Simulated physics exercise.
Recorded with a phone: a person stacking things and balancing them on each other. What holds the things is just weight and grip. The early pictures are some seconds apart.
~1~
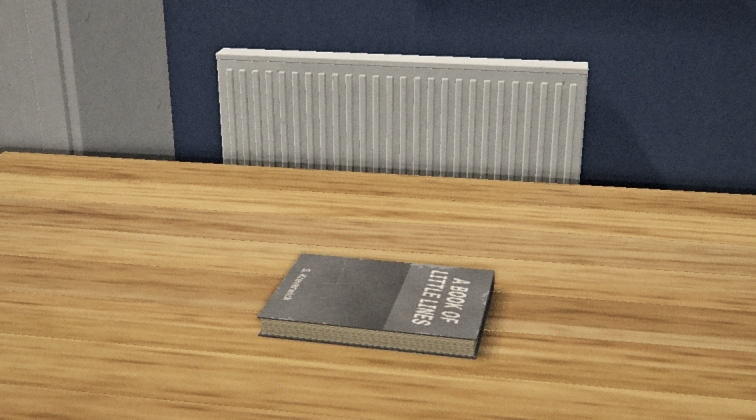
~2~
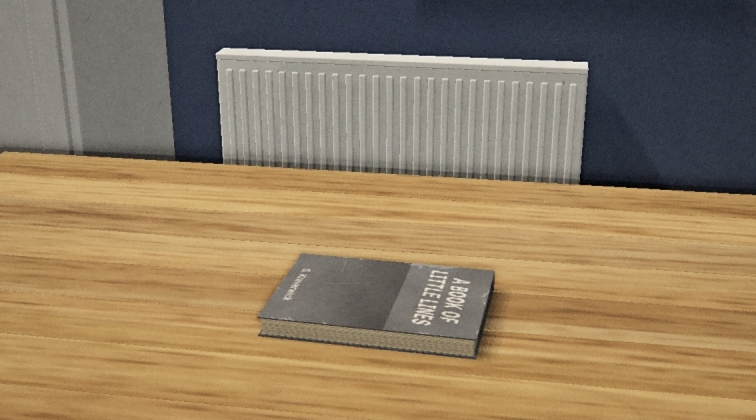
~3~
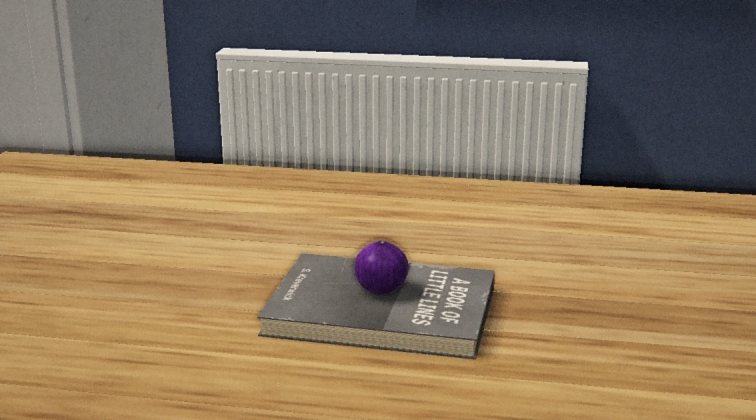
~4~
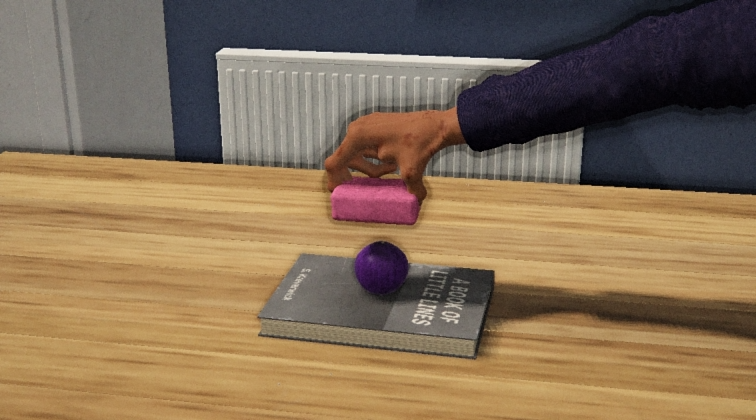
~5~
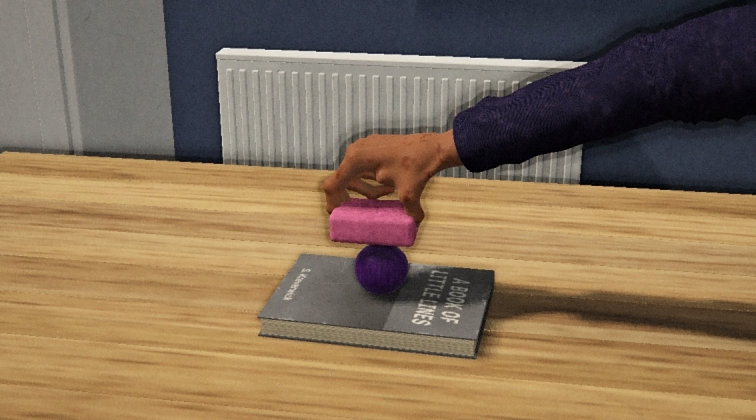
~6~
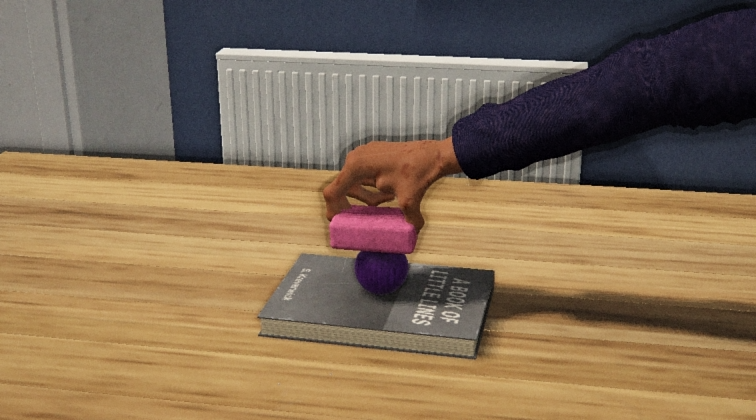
A hand reached in from the right with a pink sponge and lowered it onto a purple onion, which had appeared on top of a gray book on a wooden table, and kept holding it.
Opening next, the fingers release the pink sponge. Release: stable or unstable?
Most likely the pile fails.
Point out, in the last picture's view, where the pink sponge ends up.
At about (247, 278).
Then, 0.50 s past the last view, pink sponge now fallen.
Then, 0.80 s past the last view, things are still on the move.
Finally, fallen, pink sponge; the other 2 still in place. Final places as the last picture's camera would see them, pink sponge near (248, 278). The pile comes apart.
